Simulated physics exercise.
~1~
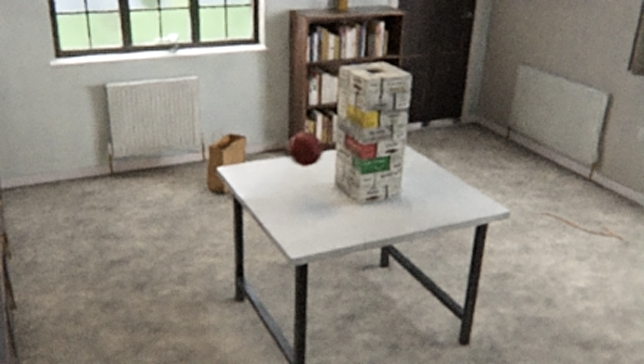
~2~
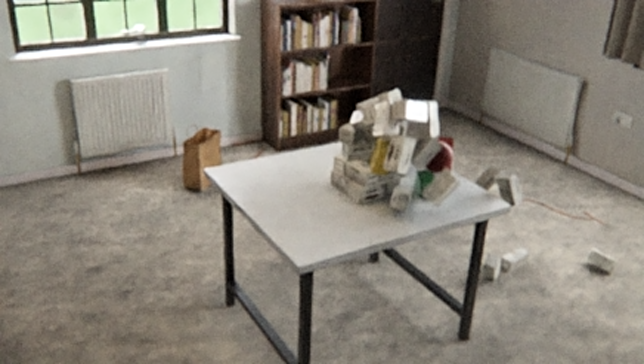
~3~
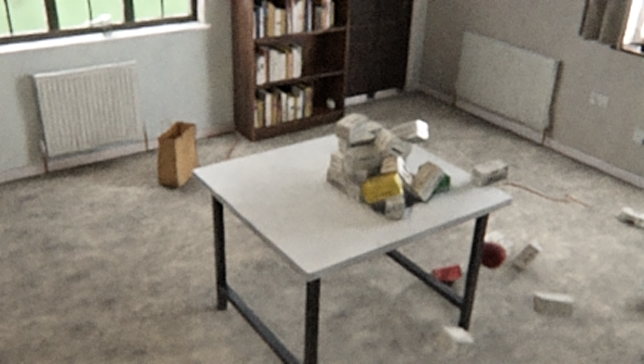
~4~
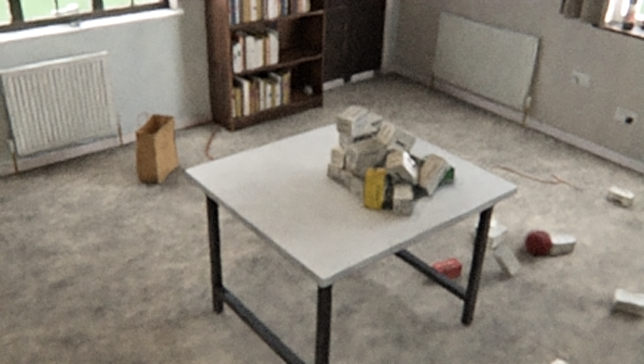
A dark red ball flies in from the left toward a tall tower of mostly white packets, with a few red, yellow and green ones, standing on a white table. It smashes into the tower, and the upper layers collapse to the right in a jumble. Several packets spill over the table's right edge while the ball drops to the carpet along with the red packet. The ball then rolls away to the right among the scattered packets. At the end, a low, untidy heap remains on the table, with the yellow packet lying at its front and the red packet on the floor.
